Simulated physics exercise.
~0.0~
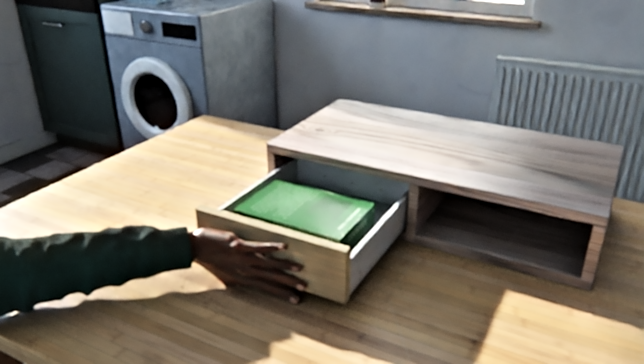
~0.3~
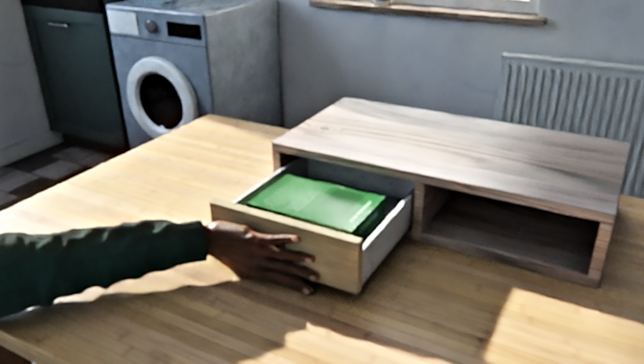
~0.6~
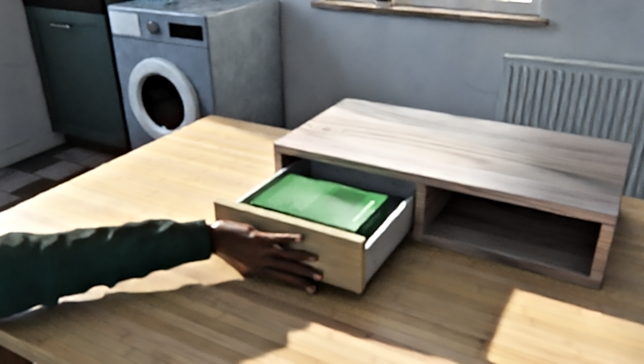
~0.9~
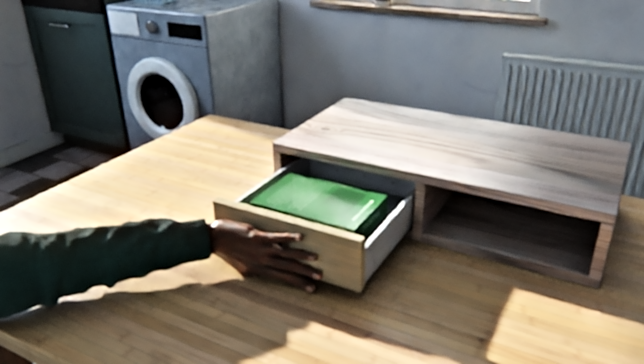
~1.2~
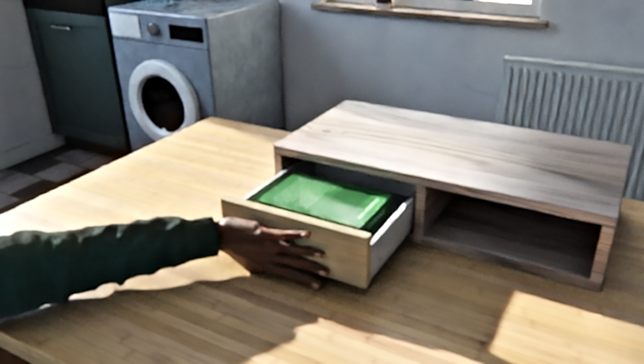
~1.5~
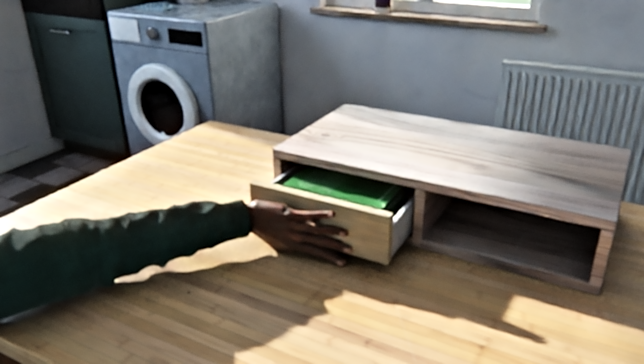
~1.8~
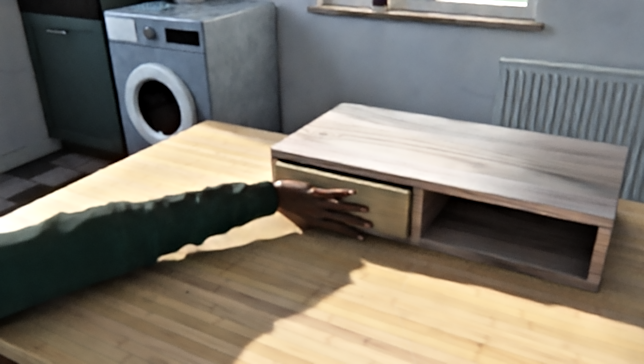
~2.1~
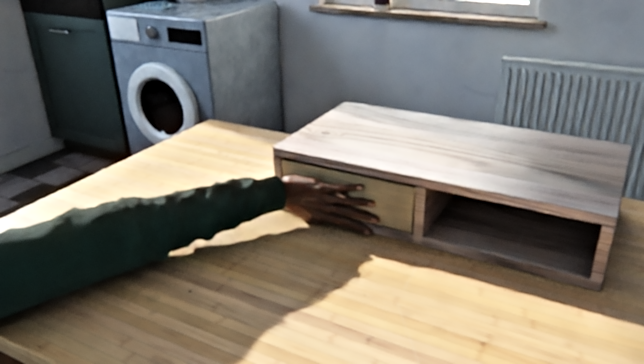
A hand in a dark green sleeve reaches from the left and rests against the front of an open drawer, seen from slightly above by a gently swaying camera. The drawer belongs to a low wooden chest with an open compartment on its right, standing on a sunlit wooden table, and a green packet lies inside. Behind are a washing machine at left and a radiator at right. At first the drawer barely moves, then the hand pushes it inward and the packet slips from view beneath the top. The drawer ends fully closed, the hand still against it.
